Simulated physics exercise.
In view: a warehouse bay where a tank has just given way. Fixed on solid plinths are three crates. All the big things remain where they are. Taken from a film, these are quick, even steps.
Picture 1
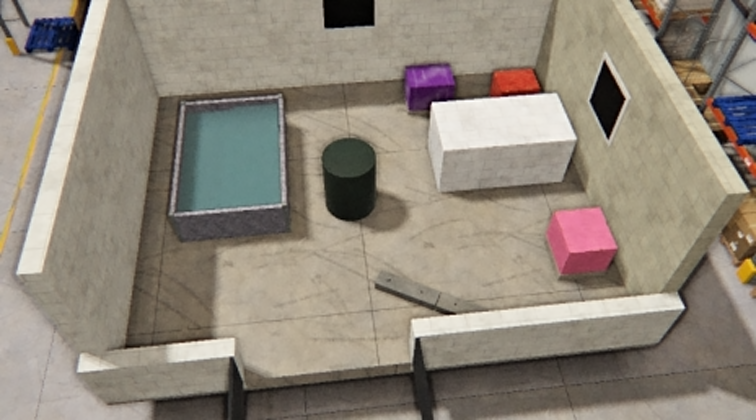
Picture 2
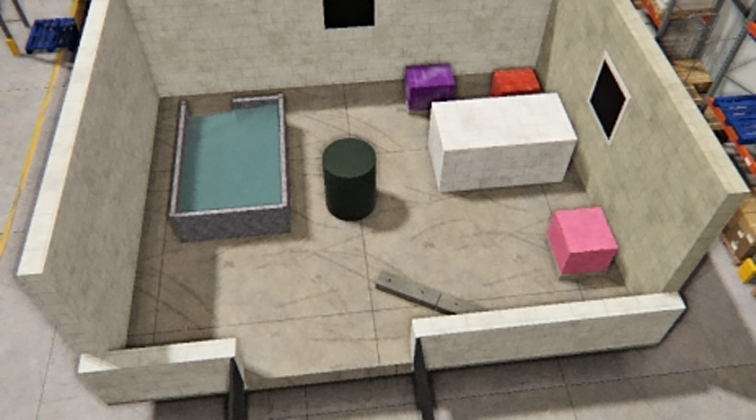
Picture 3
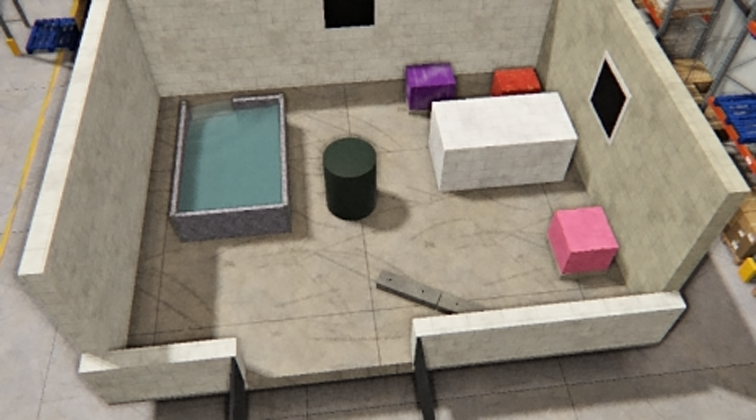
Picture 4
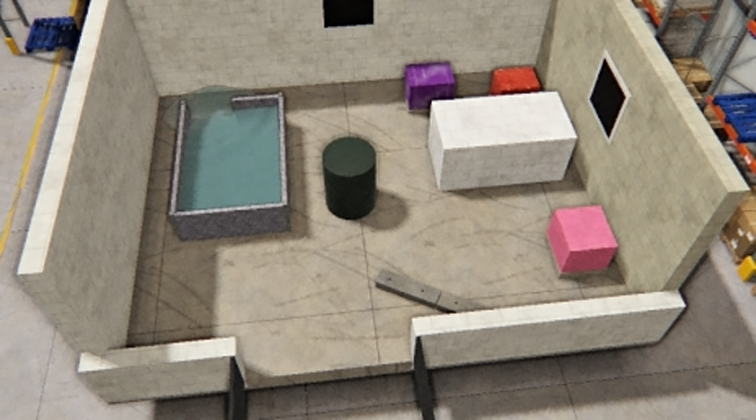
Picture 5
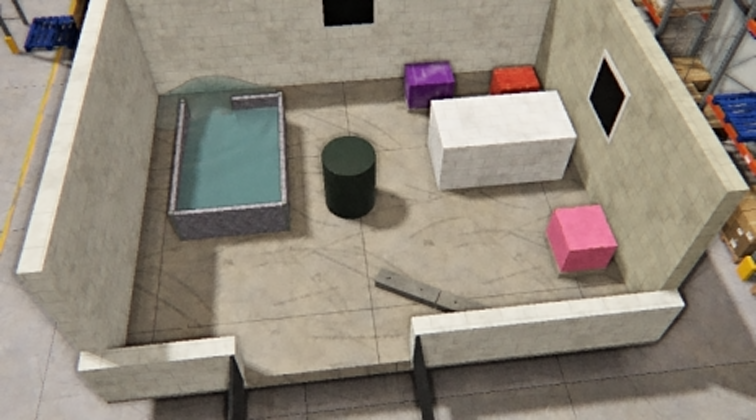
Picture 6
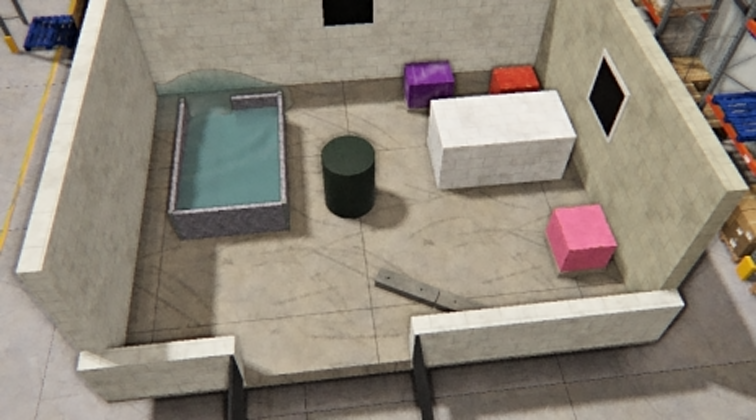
Water leaks through a gap in the tank's far side and spreads toward the back wall.
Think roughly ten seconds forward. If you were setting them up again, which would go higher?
At the end, the purple crate is lapped by the water, the red crate is lapped by the water, the pink crate is left alone by the water.
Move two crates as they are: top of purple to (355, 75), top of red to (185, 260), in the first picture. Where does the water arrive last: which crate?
It's the pink one.
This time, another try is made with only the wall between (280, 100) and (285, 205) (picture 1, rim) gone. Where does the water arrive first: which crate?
It's the purple one.
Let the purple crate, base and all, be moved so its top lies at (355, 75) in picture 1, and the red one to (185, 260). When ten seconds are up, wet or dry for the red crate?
I'd say the red crate is hit by the flood.
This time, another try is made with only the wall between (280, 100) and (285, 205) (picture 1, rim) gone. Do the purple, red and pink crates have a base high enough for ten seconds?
Going crate by crate, the purple one gets flooded, the red one gets flooded and the pink one gets flooded.
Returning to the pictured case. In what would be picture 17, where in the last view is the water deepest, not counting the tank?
My finger goes to (169, 95).
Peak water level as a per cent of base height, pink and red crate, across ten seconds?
I'd say 50 per cent for the first one and 210 per cent for the second.
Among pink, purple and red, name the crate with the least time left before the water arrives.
The purple-painted one, I say.
A moment on, water covers 10 % of the floor; the purple crate not reached, the red crate not reached, the pink crate not reached.
Next, water covers 25 % of the floor; the purple crate water round its plinth, the red crate not reached, the pink crate not reached.
Then, water covers 40 % of the floor; the purple crate water round its plinth, the red crate water round its plinth, the pink crate not reached.
Later, water covers 75 % of the floor; the purple crate water round its plinth, the red crate water round its plinth, the pink crate not reached.
In the end, water covers 95 % of the floor; the purple crate was topped, the red crate was topped, the pink crate stayed above the water.
